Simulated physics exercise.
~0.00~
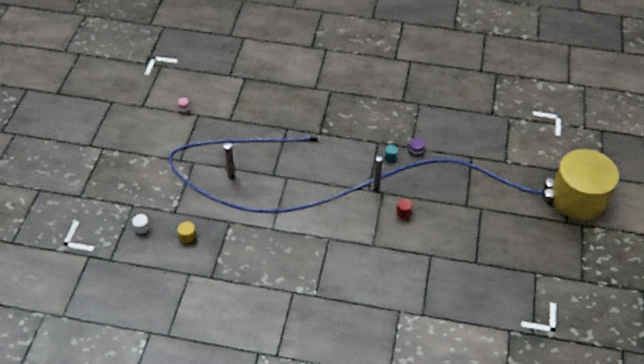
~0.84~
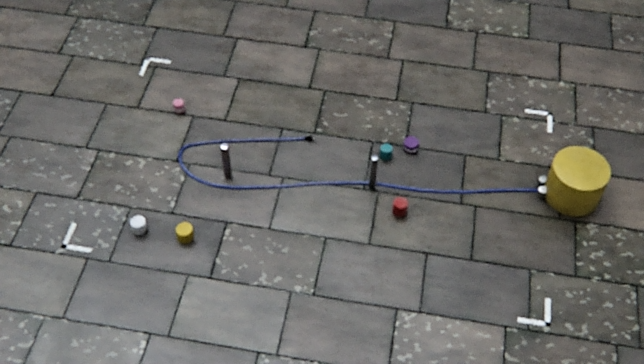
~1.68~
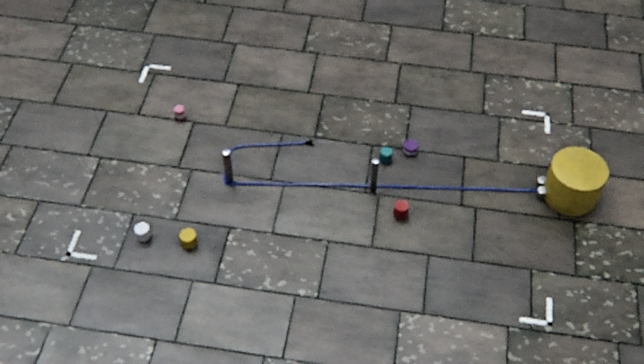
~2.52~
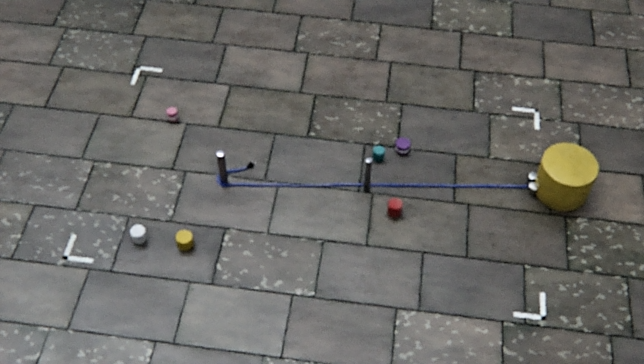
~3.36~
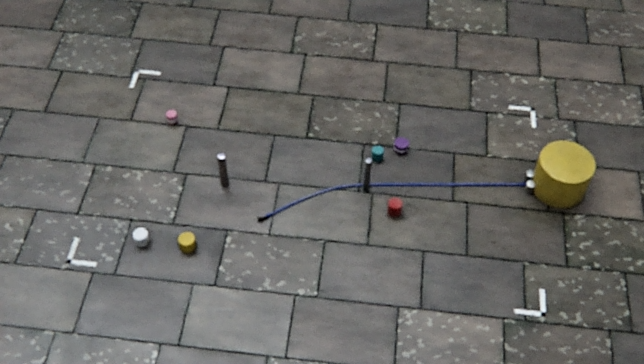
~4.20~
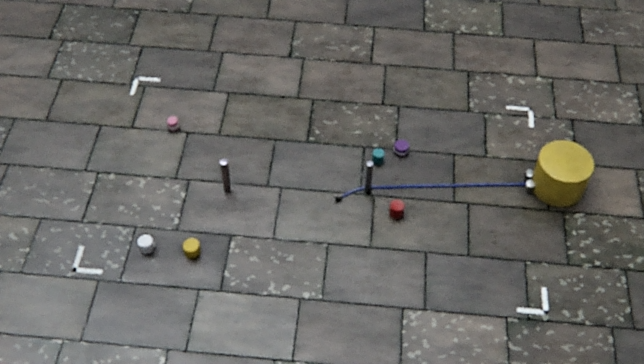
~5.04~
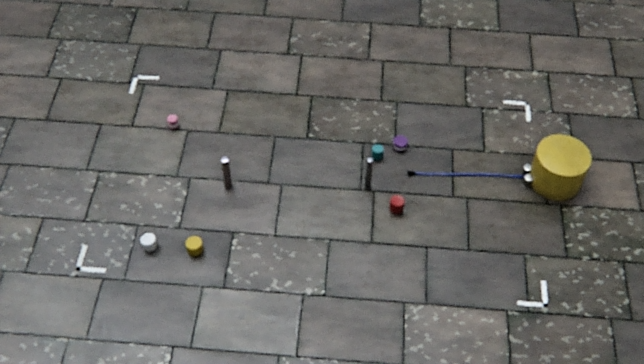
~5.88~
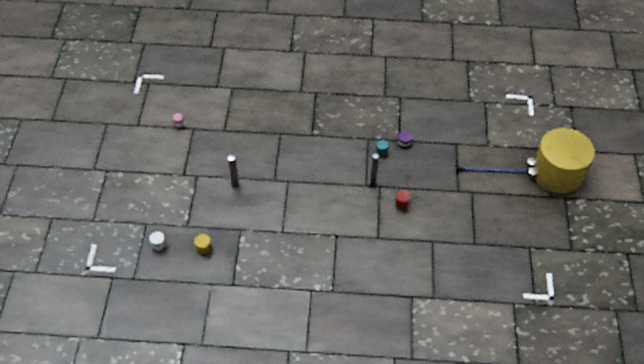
At the start, a blue lead runs from a yellow drum-like machine at the right, curving past two upright steel posts and looping around the left one, with six small coloured items scattered nearby on grey paving. The machine draws the lead in, and its slack curves flatten into a straight line. The loop tightens against the left post, and the loose end is pulled back around it. The end swings free below that post, then trails rightward past the second post. Finally only a short length sticks out from the machine, and the small items all remain in place.
